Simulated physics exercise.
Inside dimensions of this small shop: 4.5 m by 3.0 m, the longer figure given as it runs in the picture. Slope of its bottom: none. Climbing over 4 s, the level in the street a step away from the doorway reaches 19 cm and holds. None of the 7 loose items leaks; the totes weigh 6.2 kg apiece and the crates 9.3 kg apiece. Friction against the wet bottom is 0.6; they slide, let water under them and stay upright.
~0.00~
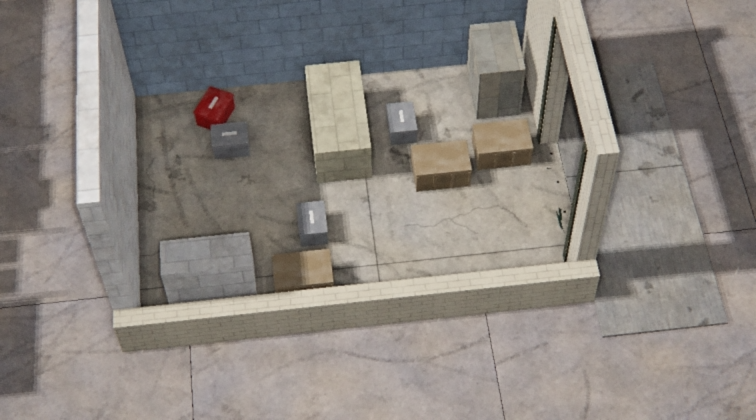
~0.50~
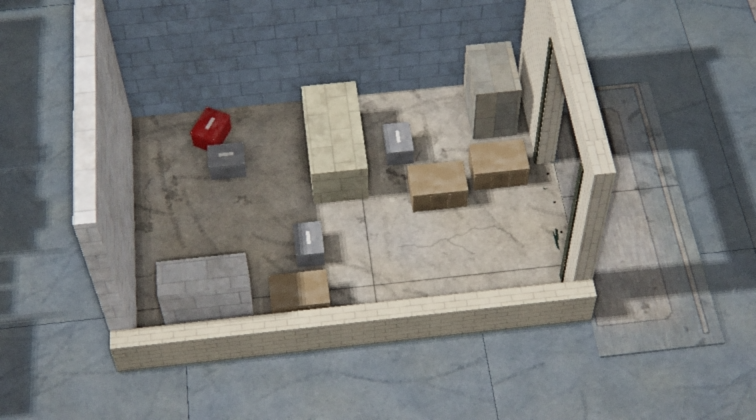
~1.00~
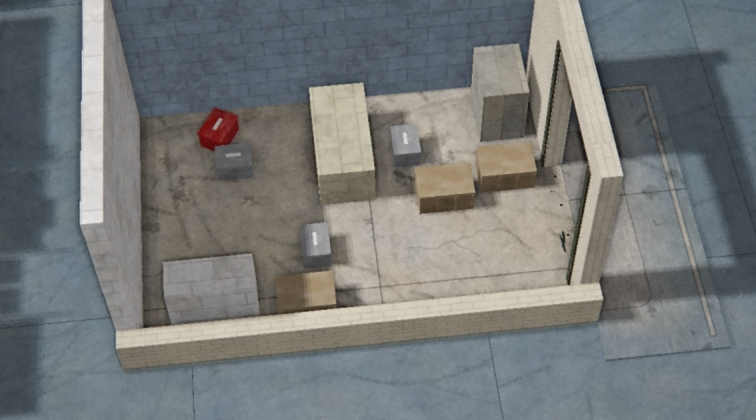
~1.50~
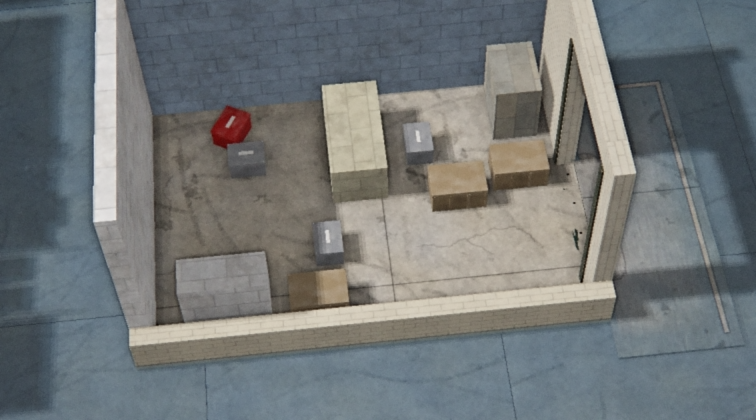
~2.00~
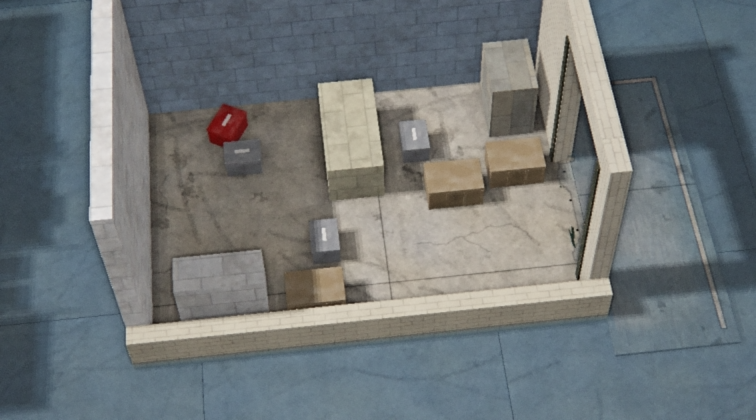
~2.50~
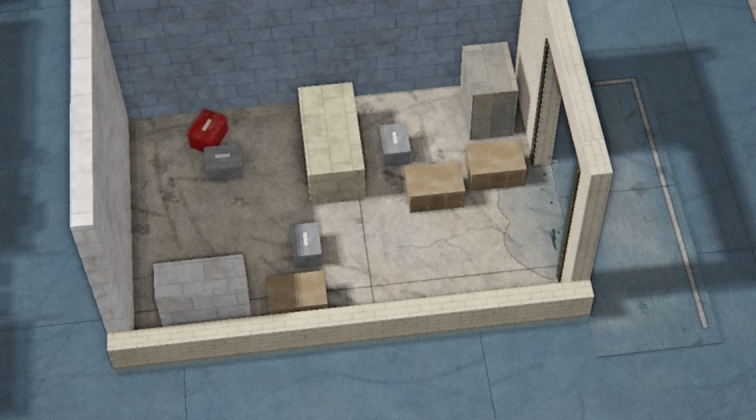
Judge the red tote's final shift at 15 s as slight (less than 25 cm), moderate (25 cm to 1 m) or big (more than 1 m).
Moderate.
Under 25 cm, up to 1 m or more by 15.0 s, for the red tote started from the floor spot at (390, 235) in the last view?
Result: It drifts a great deal.
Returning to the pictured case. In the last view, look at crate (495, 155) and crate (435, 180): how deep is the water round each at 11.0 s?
Depths: Near 9 cm, then near 8 cm.
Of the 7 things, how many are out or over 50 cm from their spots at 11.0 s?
By my reckoning, 4.
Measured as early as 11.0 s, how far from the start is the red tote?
It is about 80 cm out of place by then.
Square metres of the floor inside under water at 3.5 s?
The covered patch comes to about 2.0 m2.
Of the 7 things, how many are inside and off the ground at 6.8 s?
Tally: 2 of them.
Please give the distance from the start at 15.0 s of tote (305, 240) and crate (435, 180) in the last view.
120 cm and 120 cm respectively.
After 3.5 s the red tote is near (207, 125), 0.0 m from its start, aground; 0 afloat.
After 6.8 s the red tote is near (207, 125), 0.0 m from its start, aground; 2 afloat.
After 11.0 s the red tote is near (284, 124), 0.9 m from its start, afloat; 7 afloat.
After 15.0 s the red tote is near (247, 125), 0.5 m from its start, afloat; 7 afloat.
